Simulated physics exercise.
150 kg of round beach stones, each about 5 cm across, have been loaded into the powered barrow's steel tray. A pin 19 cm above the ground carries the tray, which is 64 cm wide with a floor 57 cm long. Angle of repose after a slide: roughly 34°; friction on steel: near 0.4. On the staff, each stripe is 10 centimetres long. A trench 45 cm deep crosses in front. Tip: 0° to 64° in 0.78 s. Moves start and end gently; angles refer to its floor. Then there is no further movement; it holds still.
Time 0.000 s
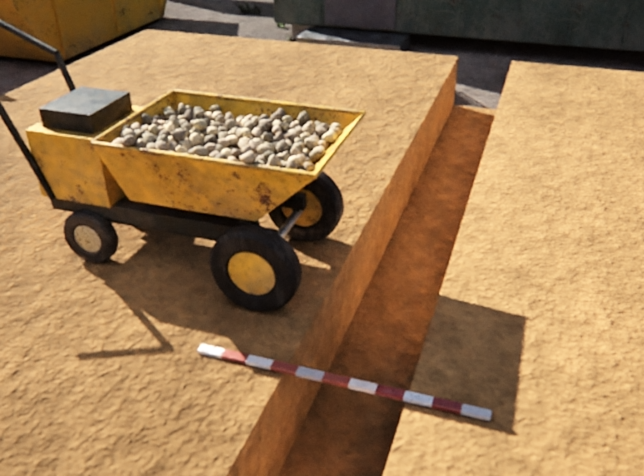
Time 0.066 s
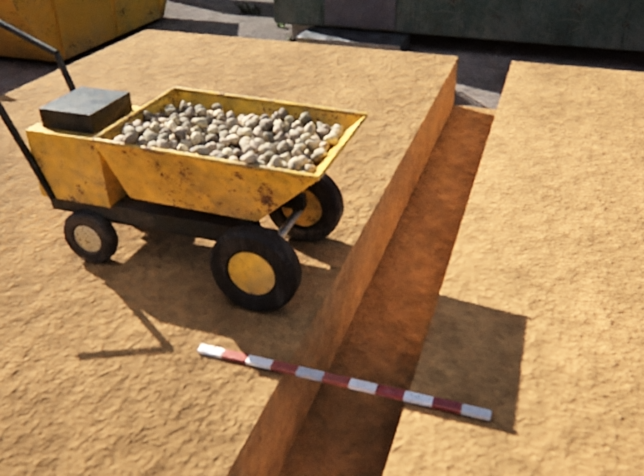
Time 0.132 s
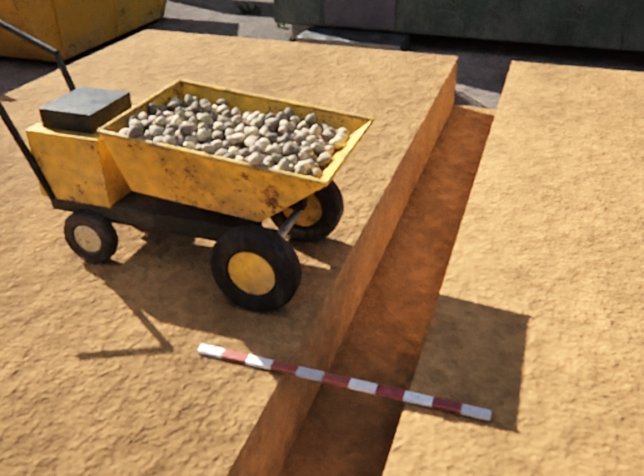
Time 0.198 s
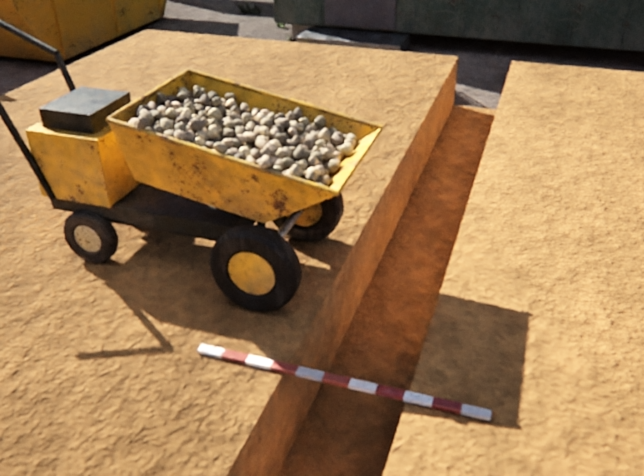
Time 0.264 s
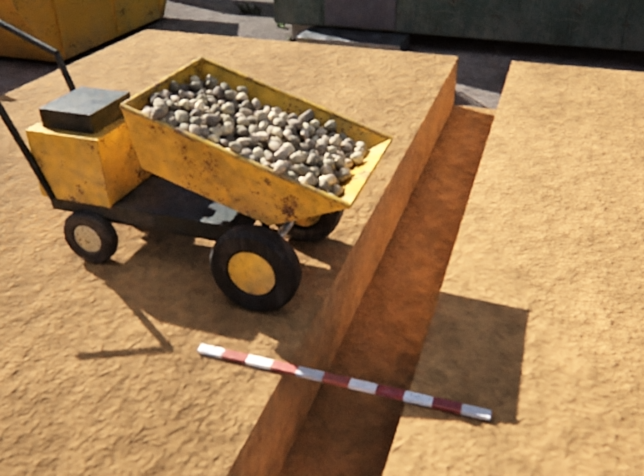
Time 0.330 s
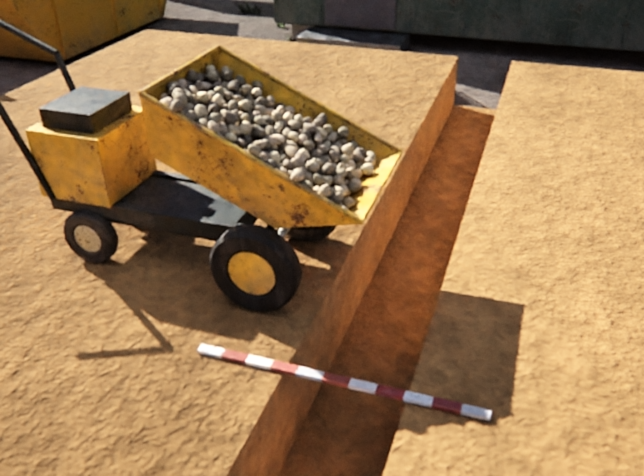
Yellow barrow tray loaded with grey stones tilting steadily down toward the right beside a trench, its rear end rising.
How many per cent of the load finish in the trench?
About 40 per cent.
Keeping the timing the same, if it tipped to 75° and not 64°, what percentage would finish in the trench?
I'd expect around 55 in a hundred.
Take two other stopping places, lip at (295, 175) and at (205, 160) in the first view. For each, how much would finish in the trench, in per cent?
The first gives about 60 percent and the second about 95 percent.
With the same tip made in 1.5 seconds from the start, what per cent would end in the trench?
Near 50 per cent.
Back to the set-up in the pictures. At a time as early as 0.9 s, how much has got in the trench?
Some 10 per cent.
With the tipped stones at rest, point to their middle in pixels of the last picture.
Around (469, 301).
After 0.6 s the floor is at 54°; 100 % in the tray; the foremost stones are at (388, 242).
After 0.9 s the floor is at 64°; 70 % in the tray, 12 % in the trench, 17 % past the trench; the foremost stones are at (487, 302).
After 1.2 s the floor is at 64°; 19 % in the tray, 24 % in the trench, 58 % past the trench; the foremost stones are past the picture's edge.
After 3.2 s the floor is at 64°; 0 % in the tray, 40 % in the trench, 60 % past the trench; the foremost stones are past the picture's edge.
